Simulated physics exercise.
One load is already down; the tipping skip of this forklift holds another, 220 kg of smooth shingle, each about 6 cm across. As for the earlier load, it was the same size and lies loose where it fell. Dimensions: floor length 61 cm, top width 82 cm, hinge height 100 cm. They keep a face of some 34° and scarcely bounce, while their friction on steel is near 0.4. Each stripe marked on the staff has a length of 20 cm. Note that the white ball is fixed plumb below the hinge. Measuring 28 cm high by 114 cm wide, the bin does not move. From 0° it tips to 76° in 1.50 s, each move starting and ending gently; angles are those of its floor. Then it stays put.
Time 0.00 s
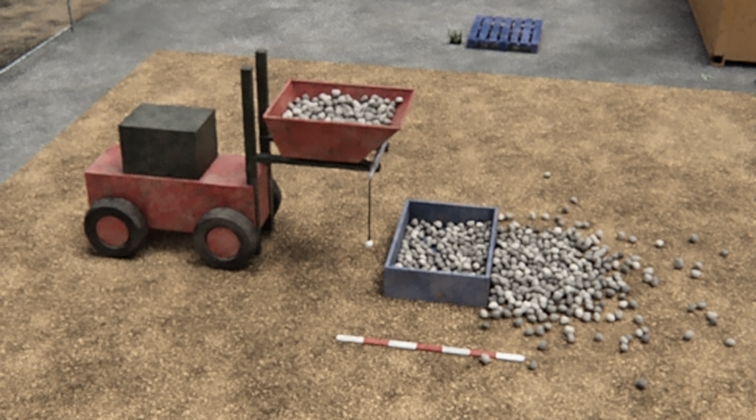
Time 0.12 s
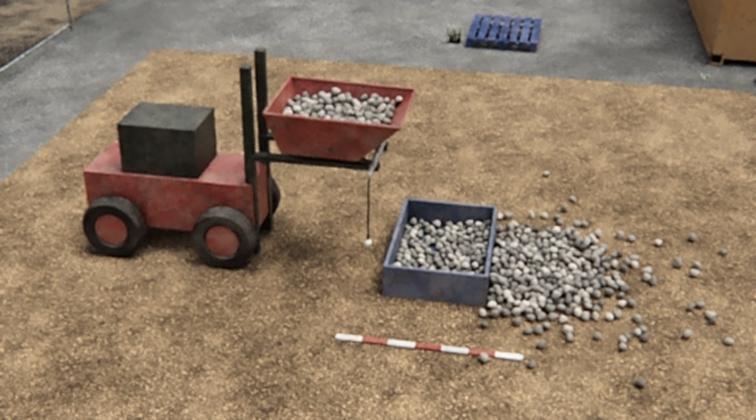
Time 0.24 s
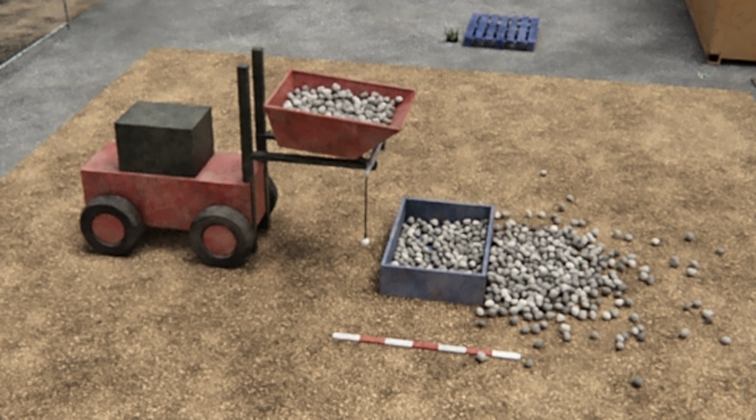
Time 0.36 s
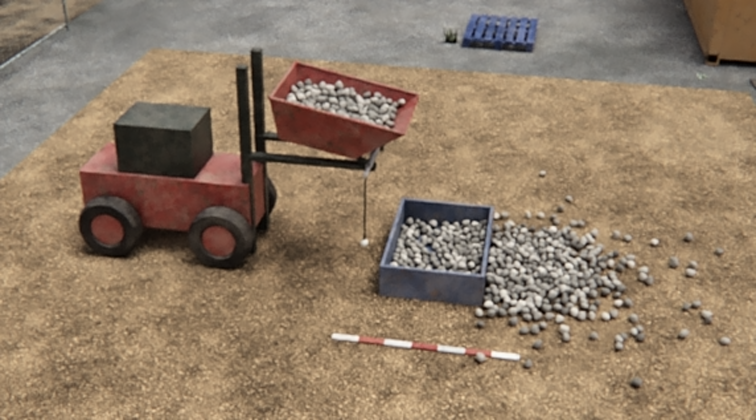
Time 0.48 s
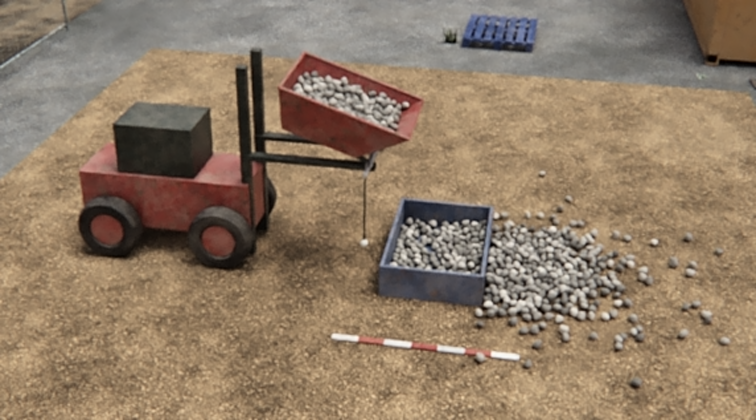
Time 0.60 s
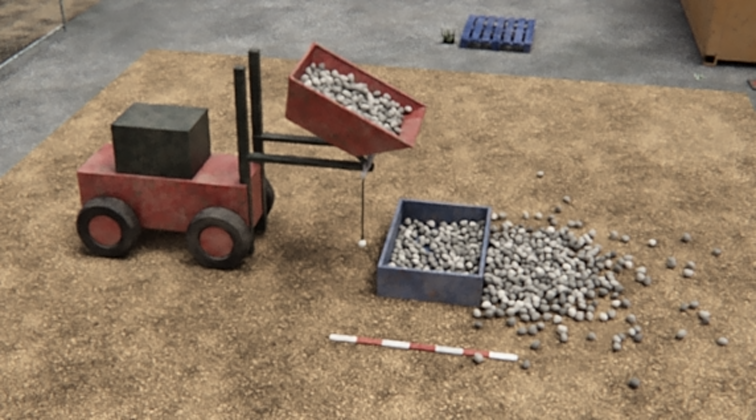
The footage shows a red forklift holding a raised red skip of grey stones, which gradually tilts down toward the right, its stones still inside, while below a blue bin of stones and a loose pile beside it stay still.
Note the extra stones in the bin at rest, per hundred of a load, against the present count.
Extra: 55 per hundred.
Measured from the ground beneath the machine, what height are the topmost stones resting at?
The top ends about 34 cm above the ground.
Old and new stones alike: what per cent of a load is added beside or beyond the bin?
I'd say some 45 per cent of a load.
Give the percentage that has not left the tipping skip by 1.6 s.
That works out to about 30 %.
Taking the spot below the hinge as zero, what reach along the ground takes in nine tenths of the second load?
It's roughly 150 cm ahead of it.
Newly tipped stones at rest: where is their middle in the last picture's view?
In the last view, somewhere near (478, 254).
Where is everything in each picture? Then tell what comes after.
The tipping skip is at 0°, its lip at (400, 129); the top of the load is at (343, 101). The earlier load is highest near (488, 250), 14 cm above ground level, 35 % in the bin, 65 % beside or beyond the bin, in the first frame.
The tipping skip is at 1°, its lip at (400, 128); the top of the load is at (340, 99); the stones move at 0.2 m/s on average, in the second frame.
Lip at (401, 130), floor tilted 5°, highest stones at (325, 97); the stones move at 0.3 m/s on average, in the third frame.
Lip at (405, 134), floor tilted 11°, highest stones at (312, 94); the stones move at 0.4 m/s on average, in the fourth frame.
Lip at (410, 140), floor tilted 18°, highest stones at (307, 84); the stones move at 0.6 m/s on average, in the fifth frame.
The tipping skip is at 27°, its lip at (413, 147); the top of the load is at (314, 74); the stones move at 0.6 m/s on average, in the sixth frame.
After 1.1 s the floor is at 64°; in per cent of one load, 99 in the tipping skip, 35 in the bin, 65 beside or beyond the bin; the foremost stones are at (701, 287).
After 1.6 s the floor is at 76°; in per cent of one load, 30 in the tipping skip, 92 in the bin, 77 beside or beyond the bin; the foremost stones are at (701, 287).
After 2.0 s the floor is at 76°; in per cent of one load, 4 in the tipping skip, 93 in the bin, 102 beside or beyond the bin; the foremost stones are at (701, 287).
After 4.3 s the floor is at 76°; in per cent of one load, 0 in the tipping skip, 90 in the bin, 110 beside or beyond the bin; the foremost stones are at (701, 287). Net gain in the bin, 55.
